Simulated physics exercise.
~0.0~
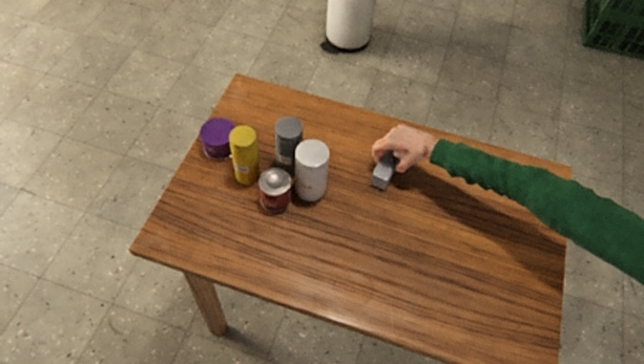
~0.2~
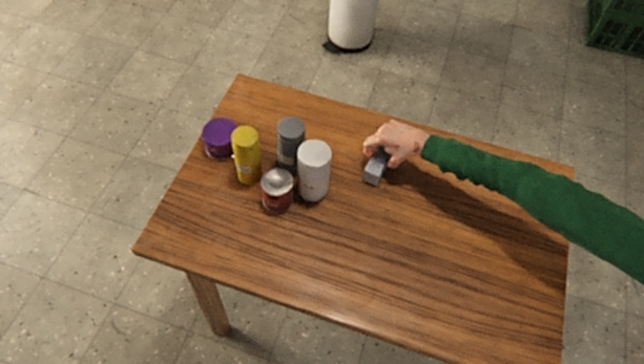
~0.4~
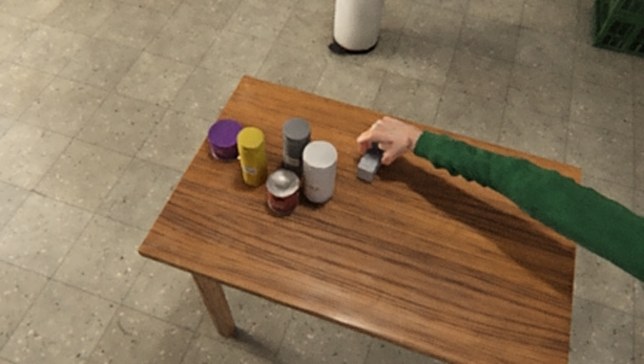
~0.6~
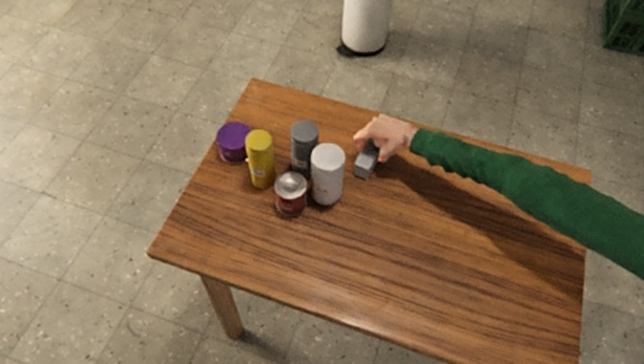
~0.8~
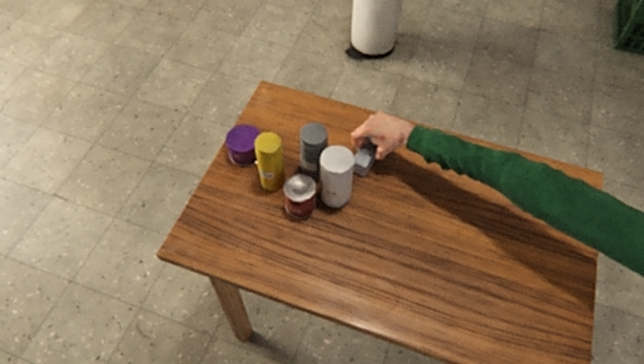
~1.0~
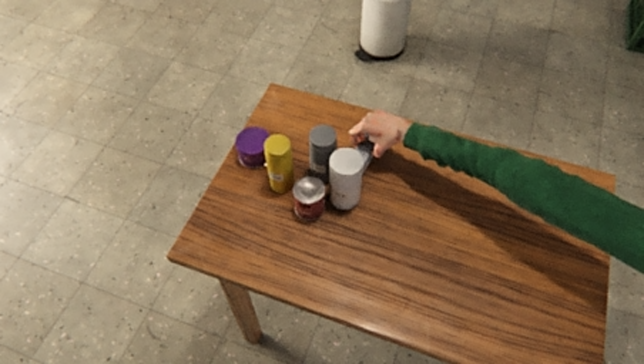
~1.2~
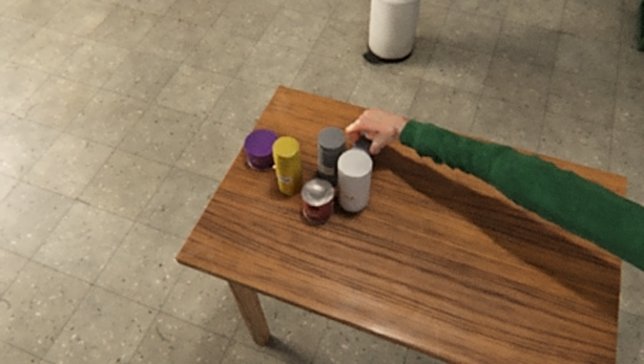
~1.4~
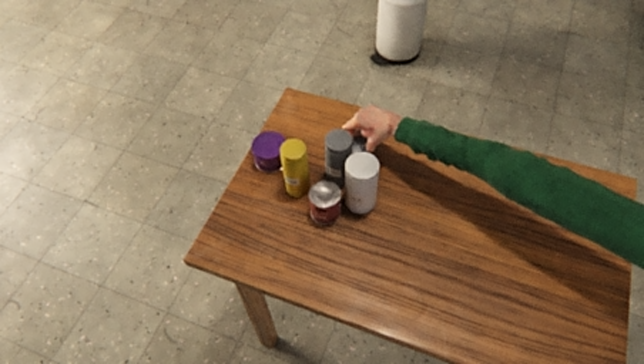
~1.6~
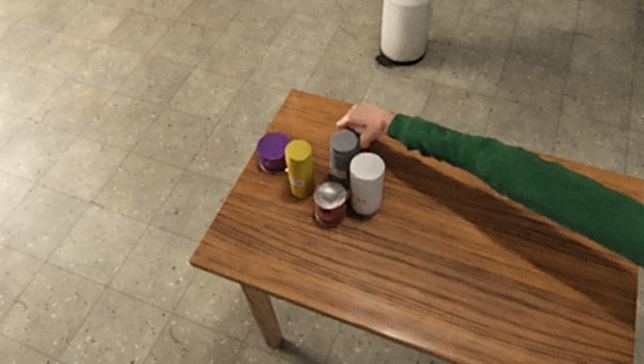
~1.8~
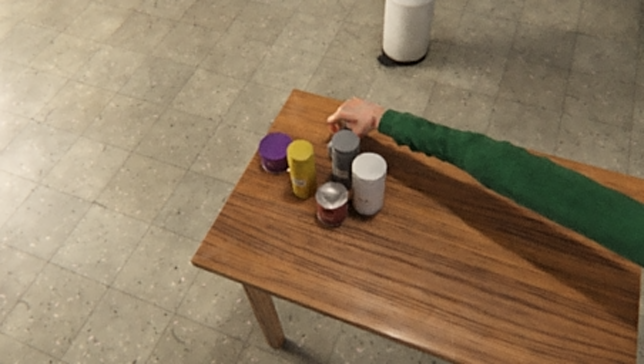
An arm in a green sleeve slid a small grey block slowly leftward across a wooden table, passing behind the white and grey jars, and ended with its hand just behind the grey one, while all five containers stayed where they were.
